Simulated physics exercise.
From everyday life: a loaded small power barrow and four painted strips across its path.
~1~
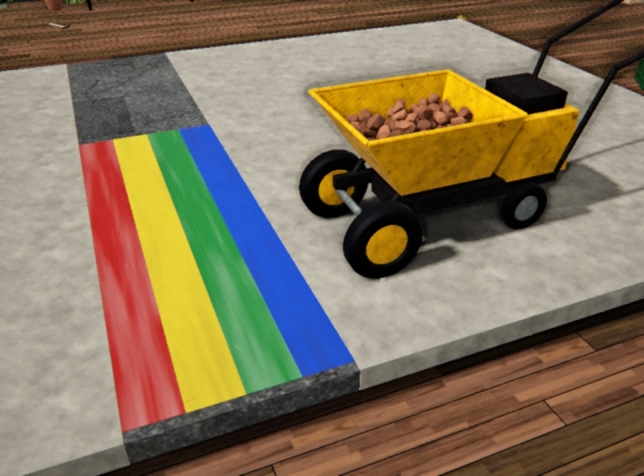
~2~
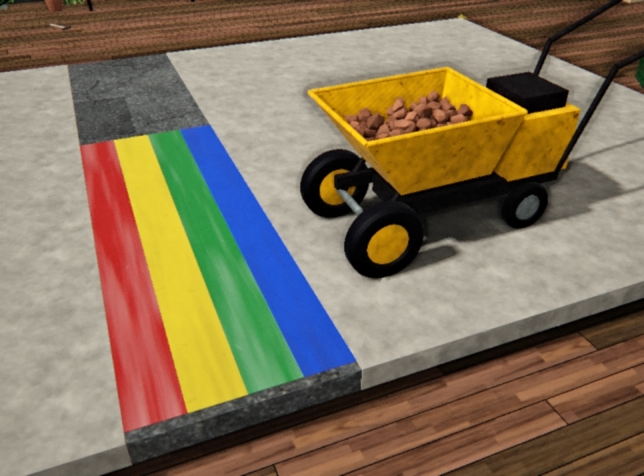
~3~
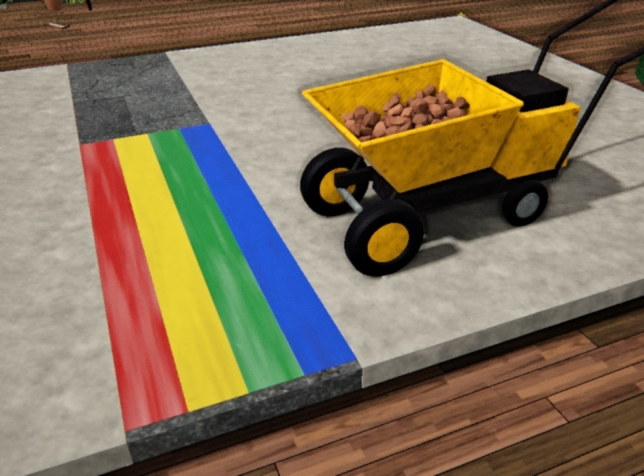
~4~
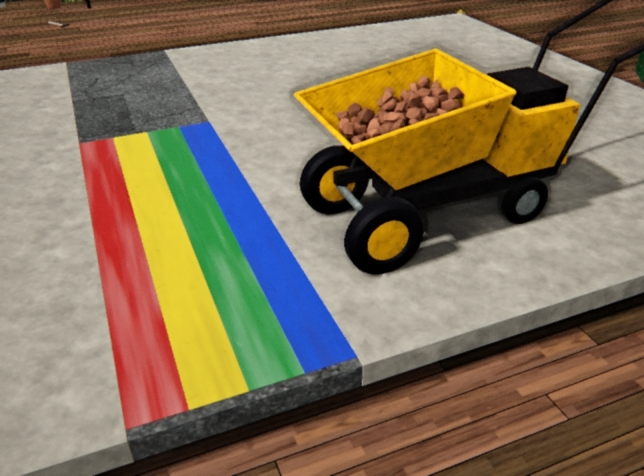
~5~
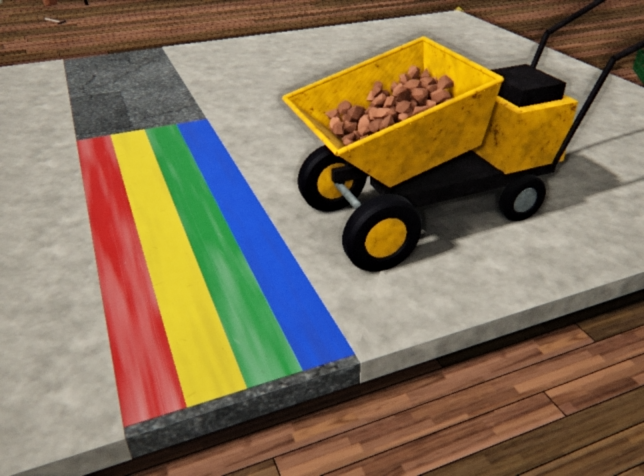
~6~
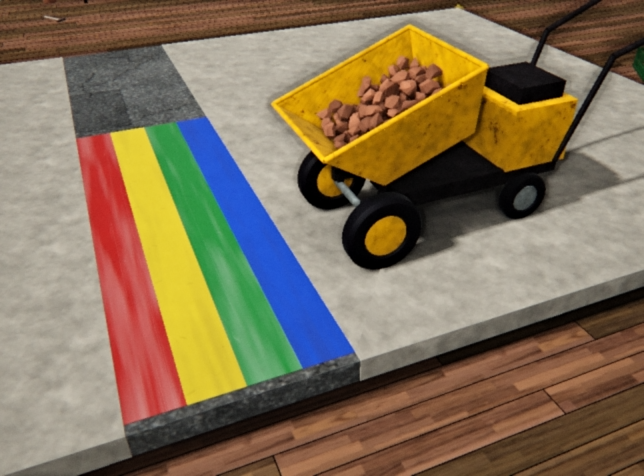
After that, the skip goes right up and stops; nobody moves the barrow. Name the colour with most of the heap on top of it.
Green.
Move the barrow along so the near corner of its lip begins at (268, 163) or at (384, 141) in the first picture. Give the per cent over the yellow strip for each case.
Roughly 20 per cent, then roughly 20 per cent.
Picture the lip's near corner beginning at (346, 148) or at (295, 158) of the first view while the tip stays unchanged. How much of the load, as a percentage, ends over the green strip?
Okay, so the first one ends at 40 % and the second at 10 %.
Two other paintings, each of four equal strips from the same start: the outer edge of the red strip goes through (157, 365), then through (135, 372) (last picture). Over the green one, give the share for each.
Roughly 40 percent first, then roughly 40 percent.
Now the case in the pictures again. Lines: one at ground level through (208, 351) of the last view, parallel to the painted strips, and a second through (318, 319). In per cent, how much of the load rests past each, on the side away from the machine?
Around 30 per cent for the first, and 100 per cent for the second.
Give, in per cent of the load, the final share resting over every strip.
Blue strip 15 %, green strip 45 %, yellow strip 30 %, red strip 10 %.
Soon, skip tipped steeply; all in the skip.
A while on, skip tipped right over; most in the skip; a stray few over the blue strip; a small part over the green strip; a stray few over the yellow strip.
Towards the end, skip tipped right over; a small part in the skip; a small part over the blue strip; about half over the green strip; about a quarter over the yellow strip; a small part over the red strip; a stray few off the paint.
Finally, skip tipped right over; a stray few in the skip; a small part over the blue strip; about half over the green strip; about a quarter over the yellow strip; a small part over the red strip; a stray few off the paint.
